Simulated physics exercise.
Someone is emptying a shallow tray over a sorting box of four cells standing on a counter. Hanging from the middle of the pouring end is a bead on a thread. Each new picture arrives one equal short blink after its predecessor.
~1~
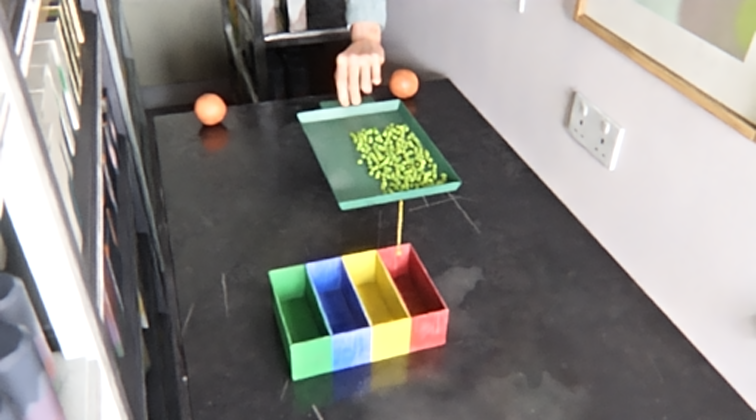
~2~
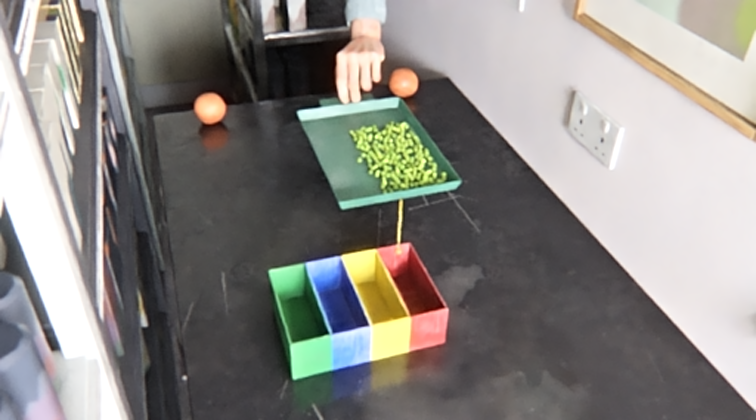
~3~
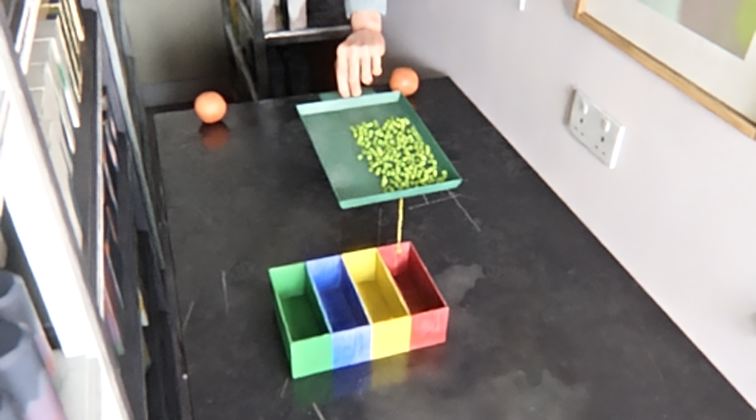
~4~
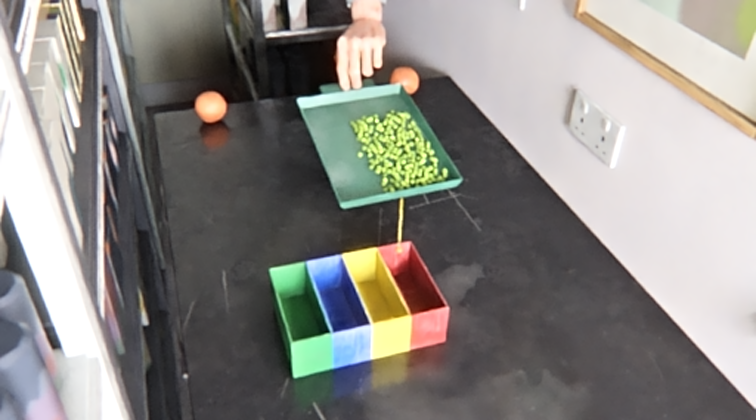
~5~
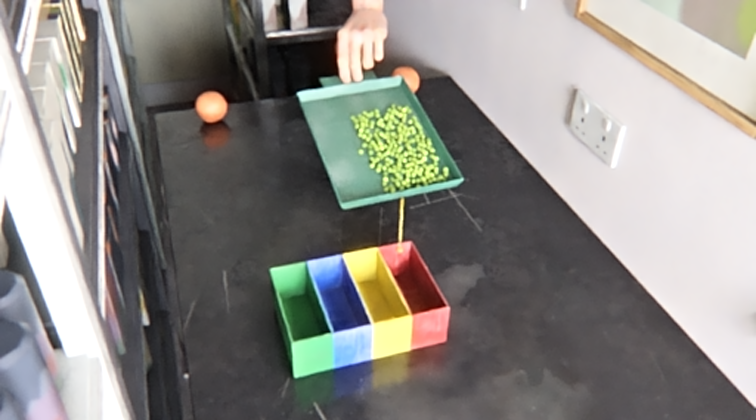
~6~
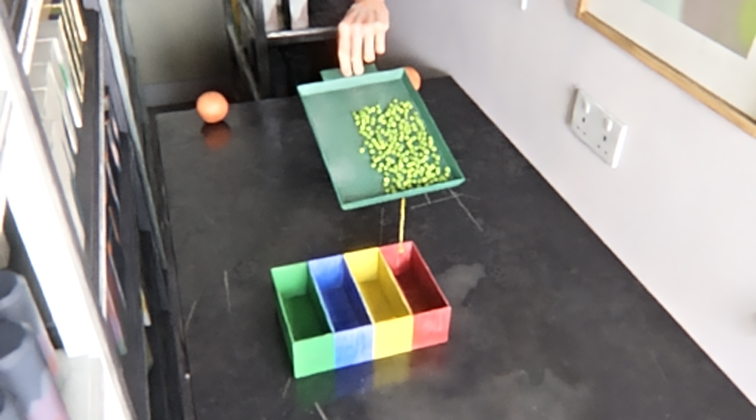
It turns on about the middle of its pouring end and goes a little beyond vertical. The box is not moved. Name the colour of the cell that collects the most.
Yellow.
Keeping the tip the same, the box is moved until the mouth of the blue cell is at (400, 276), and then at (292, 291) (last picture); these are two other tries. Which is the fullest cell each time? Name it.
In order: The green one, red.
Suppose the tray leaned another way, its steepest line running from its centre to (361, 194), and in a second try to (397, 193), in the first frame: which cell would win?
Try 1 - the blue cell. Try 2 - the red cell.
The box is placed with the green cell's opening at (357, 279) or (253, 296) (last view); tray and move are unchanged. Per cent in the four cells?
In turn about 100 and about 60 percent.
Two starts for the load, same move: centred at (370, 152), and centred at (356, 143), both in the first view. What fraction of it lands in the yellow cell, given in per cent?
Try 1: 50 %; try 2: 50 %.
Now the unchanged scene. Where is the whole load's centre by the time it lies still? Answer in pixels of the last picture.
I'd mark it at roughly (381, 316).
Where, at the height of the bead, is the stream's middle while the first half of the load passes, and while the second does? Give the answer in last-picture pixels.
At about (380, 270), then at (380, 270).
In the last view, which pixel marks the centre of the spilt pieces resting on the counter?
Look around pixel (462, 312).
Just after the last frame, tray tipped steeply; almost all on the tray; just a few in the blue cell; just a few in the yellow cell; just a few in the red cell; just a few falling or outside the box.
A moment on, tray tipped right over; just a few on the tray; roughly a third in the yellow cell; roughly a quarter in the red cell; roughly a quarter in the blue cell; roughly a quarter falling or outside the box.
Further on, tray tipped past a quarter turn; roughly half in the yellow cell; roughly a quarter in the red cell; roughly a quarter in the blue cell; about a tenth falling or outside the box.
When it is over, tray tipped past a quarter turn; roughly half in the yellow cell; roughly a quarter in the red cell; roughly a quarter in the blue cell; not one in the green cell; about a tenth outside the box.
